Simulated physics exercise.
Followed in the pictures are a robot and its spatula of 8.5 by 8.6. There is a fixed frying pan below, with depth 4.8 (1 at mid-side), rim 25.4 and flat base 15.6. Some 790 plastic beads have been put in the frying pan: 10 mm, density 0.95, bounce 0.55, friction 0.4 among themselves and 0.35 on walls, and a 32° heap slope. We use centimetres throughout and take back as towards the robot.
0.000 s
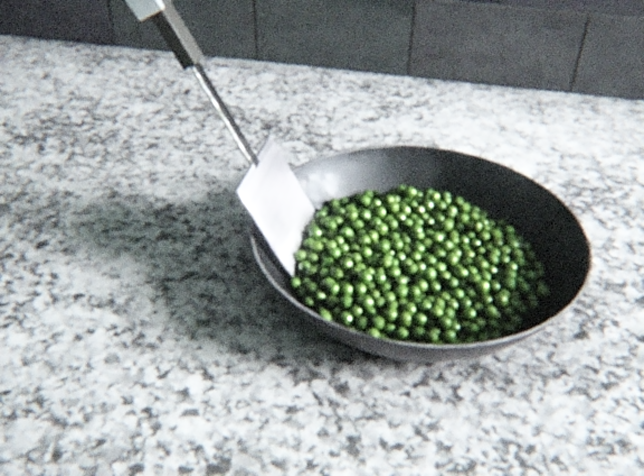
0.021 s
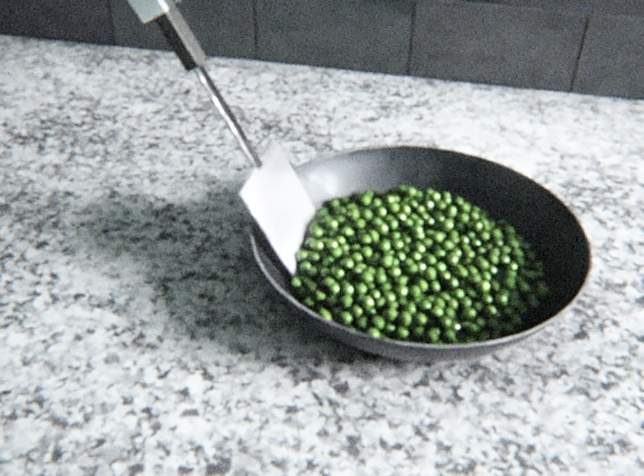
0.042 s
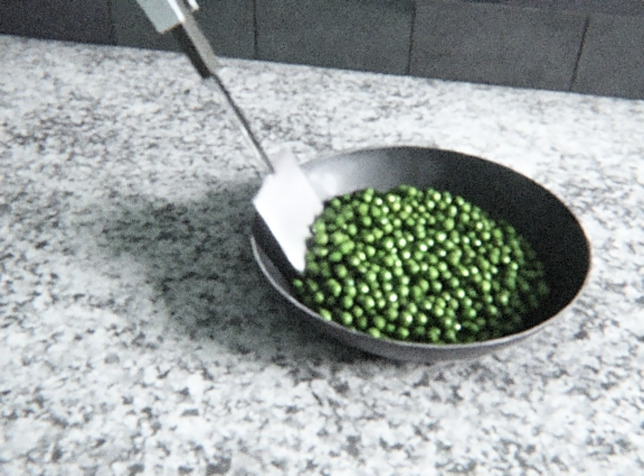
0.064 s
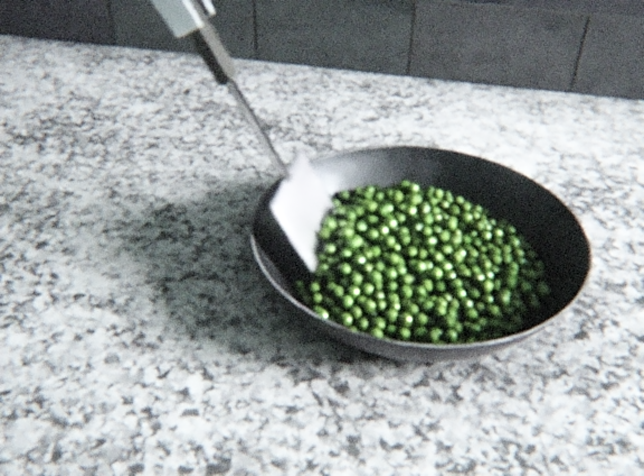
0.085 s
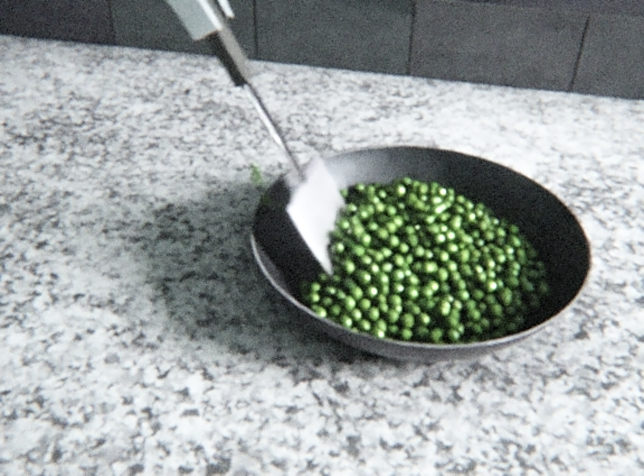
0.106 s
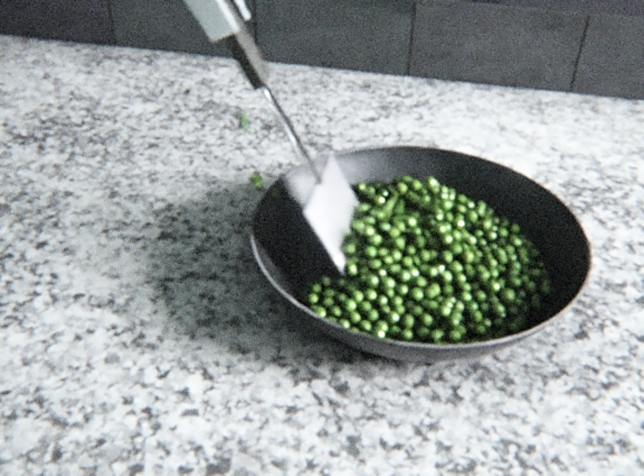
At the start, a spatula held by a robot arm rests at the left edge of a dark frying pan heaped with glossy green beads on a speckled counter. The blade then moves rightward into the pan, pushing the beads and baring its left side, while a few green specks appear behind the blade.
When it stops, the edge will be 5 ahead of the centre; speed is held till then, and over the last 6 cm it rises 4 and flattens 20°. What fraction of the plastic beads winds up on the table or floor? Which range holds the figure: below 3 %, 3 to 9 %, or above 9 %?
The figure lies below 3 %.
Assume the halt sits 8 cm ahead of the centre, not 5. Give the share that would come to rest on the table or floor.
Result: Approx. 10 %.
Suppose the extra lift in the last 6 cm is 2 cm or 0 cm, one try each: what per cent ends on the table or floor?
I'd put it near 0 in a hundred, then near 0 in a hundred.
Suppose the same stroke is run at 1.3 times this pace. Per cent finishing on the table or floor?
That comes to some 5 per cent, roughly.
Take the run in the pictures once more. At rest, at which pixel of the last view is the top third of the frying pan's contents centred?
Somewhere near (515, 258) in the last picture.
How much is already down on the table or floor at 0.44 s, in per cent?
It comes to some 0 in a hundred.
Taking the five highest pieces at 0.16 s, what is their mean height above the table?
Roughly 9 cm above the table.
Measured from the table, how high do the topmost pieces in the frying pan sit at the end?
Peak at rest, approximately 5.5 centimetres.
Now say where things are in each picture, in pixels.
In the first picture, spatula top edge at (254, 161), sloping 61°; upper third of the load around (406, 252), from x 295 to 545, top at y 190; 794 in the frying pan.
In the second picture, spatula top edge at (257, 163), sloping 61°; upper third of the load around (406, 252), from x 295 to 545, top at y 190.
In the third picture, spatula top edge at (271, 171), sloping 61°; upper third of the load around (403, 250), from x 295 to 545, top at y 190.
In the fourth picture, spatula top edge at (286, 176), sloping 61°; upper third of the load around (405, 245), from x 270 to 545, top at y 185.
In the fifth picture, spatula top edge at (302, 179), sloping 61°; upper third of the load around (411, 244), from x 255 to 545, top at y 175.
In the sixth picture, spatula top edge at (318, 181), sloping 61°; upper third of the load around (418, 245), from x 245 to 545, top at y 120; 793 in the frying pan, 1 on the blade or in flight.
After 0.16 s, sloping 60°, highest piece 21 above the table; 792 in the frying pan, 2 on the blade or in flight.
After 0.21 s, sloping 50°, highest piece 27 above the table; 791 in the frying pan, 3 on the blade or in flight.
After 0.44 s, sloping 41°, highest piece 20 above the table; 789 in the frying pan, 4 on the table or floor, 1 on the blade or in flight.
After 1.49 s, sloping 41°, highest piece 5 above the table; 789 in the frying pan, 5 on the table or floor.
At rest, 789 in the frying pan, 5 on the table or floor. That is 1 % on the table or floor.
